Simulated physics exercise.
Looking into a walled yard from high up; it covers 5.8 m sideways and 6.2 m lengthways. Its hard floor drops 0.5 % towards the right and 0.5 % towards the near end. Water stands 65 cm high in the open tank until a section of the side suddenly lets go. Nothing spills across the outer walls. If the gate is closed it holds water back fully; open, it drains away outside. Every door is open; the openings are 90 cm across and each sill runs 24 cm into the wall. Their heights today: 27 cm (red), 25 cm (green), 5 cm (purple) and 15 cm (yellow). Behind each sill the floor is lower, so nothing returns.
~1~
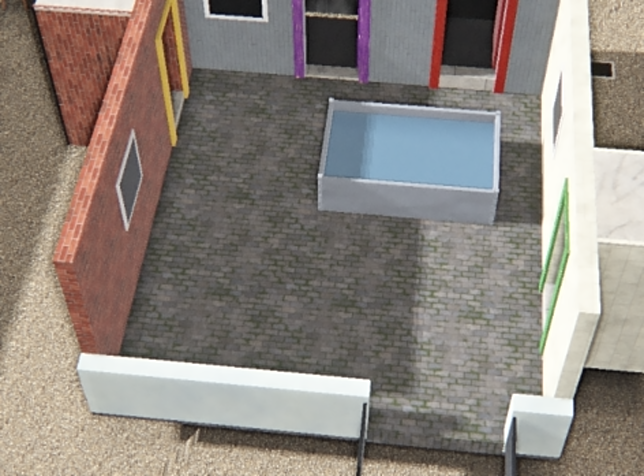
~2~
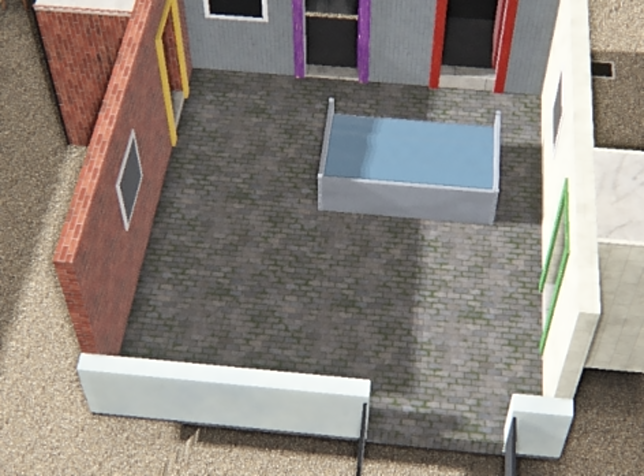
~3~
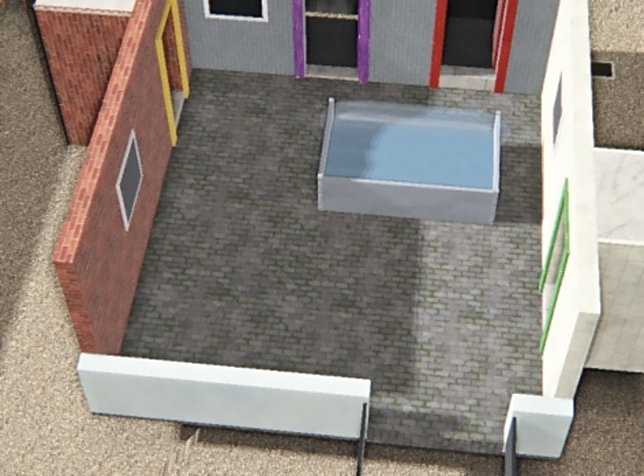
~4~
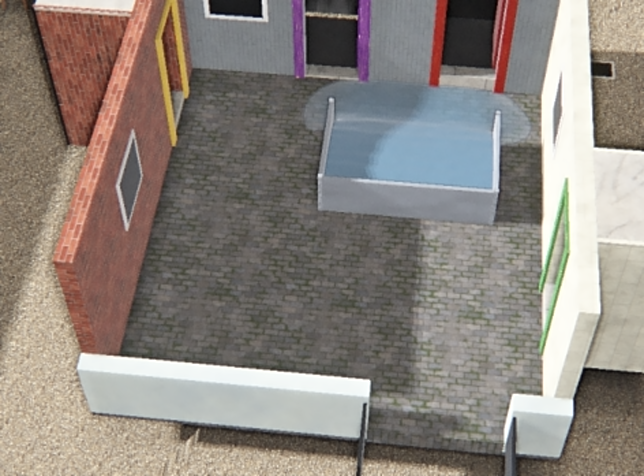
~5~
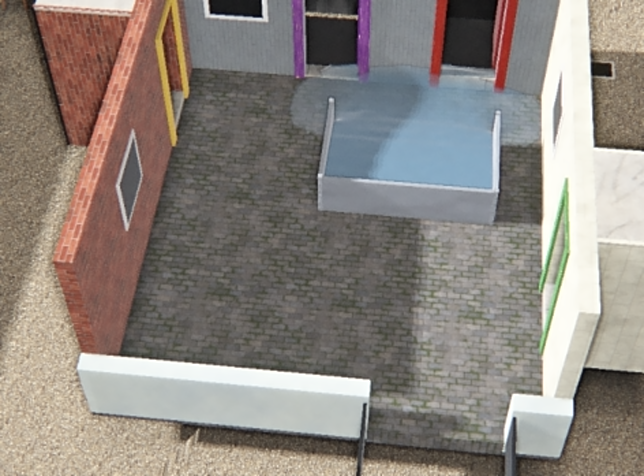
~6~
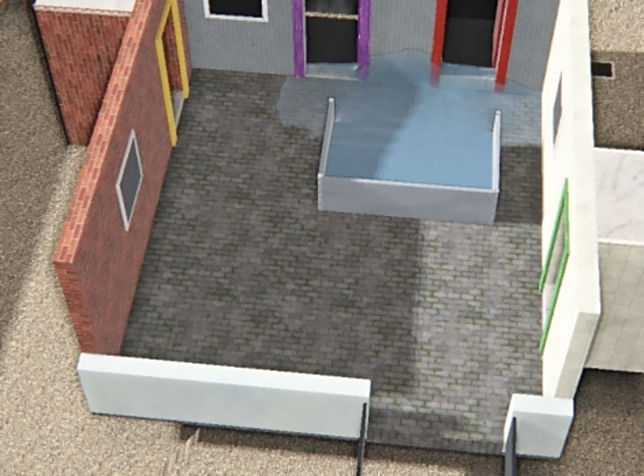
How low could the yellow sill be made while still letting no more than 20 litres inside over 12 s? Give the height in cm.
At least 13.5 cm or so.
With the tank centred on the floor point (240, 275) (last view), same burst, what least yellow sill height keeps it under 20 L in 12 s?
Then roughly 18 cm.
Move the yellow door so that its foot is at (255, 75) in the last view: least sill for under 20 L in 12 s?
About 7.5 cm.
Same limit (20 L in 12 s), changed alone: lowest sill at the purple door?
About 27 cm at purple.
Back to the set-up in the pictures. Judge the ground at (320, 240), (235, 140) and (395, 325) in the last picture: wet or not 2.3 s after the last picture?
In turn: Not reached, flooded, still dry.
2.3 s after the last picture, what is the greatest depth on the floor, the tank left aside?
Up to some 25 cm.
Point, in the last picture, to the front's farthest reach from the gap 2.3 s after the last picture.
Around (514, 392).
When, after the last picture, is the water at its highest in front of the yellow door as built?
At about 2.0 s.
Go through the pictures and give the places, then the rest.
The first frame shows still water, 65 cm deep, in the open tank at (411, 148); the yellow door at (173, 73) is dry.
In the second frame, water pours out on the far side and has run 0.3 m, to a hidden place; about 9 cm deep outside, 65 cm at the back.
In the third frame, the gap is on the far side, the front 0.7 m out at a hidden place; the back of the open tank holds 64 cm.
In the fourth frame, water pours out on the far side and has run 1.2 m, to (354, 80); about 11 cm deep outside, 57 cm at the back.
In the fifth frame, the front is at (341, 67), 1.5 m from the gap on the far side; 4.5 m2 of floor is wet, 56 cm left at the back.
In the sixth frame, water pours out on the far side and has run 1.6 m, to (316, 65); about 14 cm deep outside, 52 cm at the back; 1.8 m in a straight line remain to the yellow door at (173, 73).
Then, 0.7 s after the last picture water covers 15 % of the floor, deepest (50 cm) near (541, 98); it has not reached the yellow door.
Then, 2.3 s after the last picture water covers 40 % of the floor, deepest (25 cm) near (529, 121); 20 cm at the yellow door, 4 litres in over its 15 cm sill.
Then, 11.3 s after the last picture water covers 95 % of the floor, deepest (10 cm) near (541, 430); 4 cm at the yellow door, 13 litres in over its 15 cm sill.
At the yellow door as built, the water peaked near 20 cm, 2.1 s after the last picture.
Run again over the same 12 s with other heights there, 30 litres in over 12 cm, 8 litres over 16.5 cm. The limit of 20 litres is kept from about 13.5 cm up.
